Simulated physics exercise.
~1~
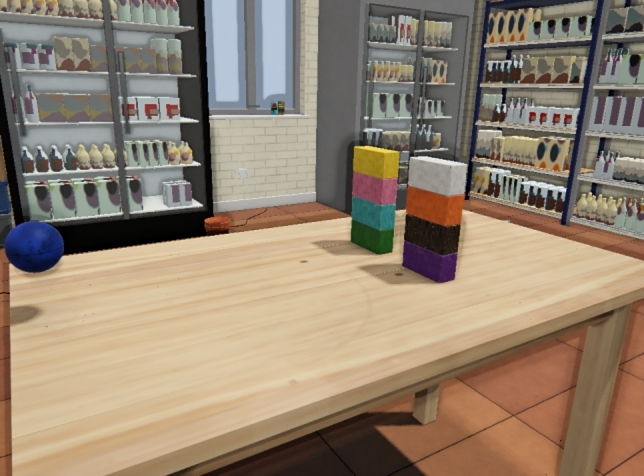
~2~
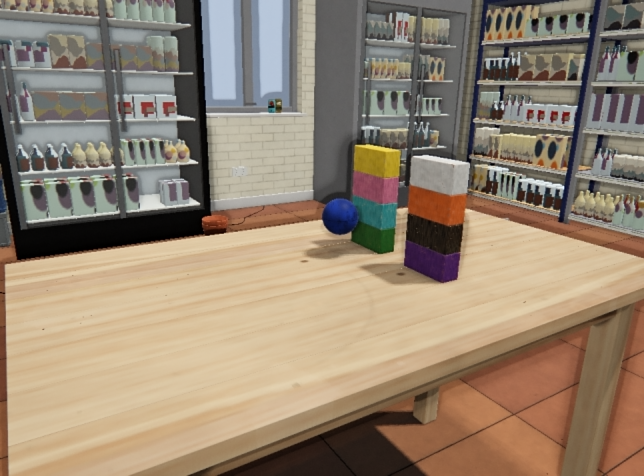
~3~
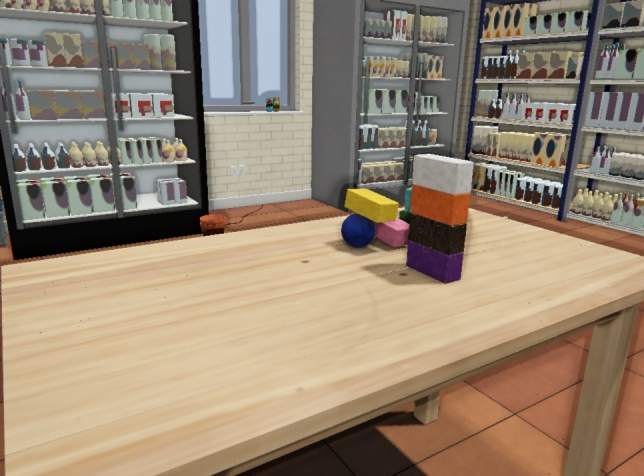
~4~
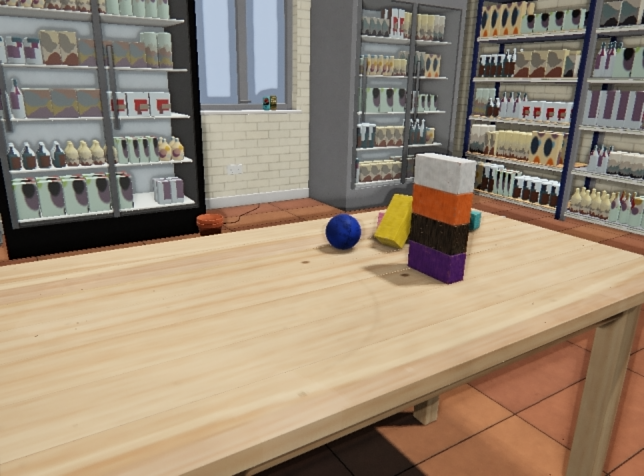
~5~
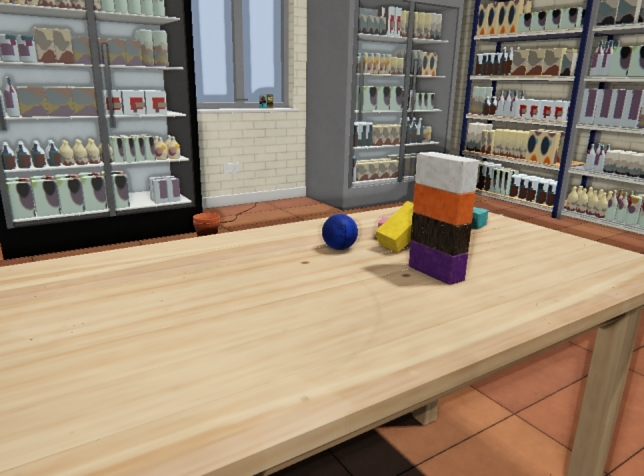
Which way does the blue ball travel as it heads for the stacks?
The blue ball travels to the right, from the left end of the table toward the stack with the yellow block on top.
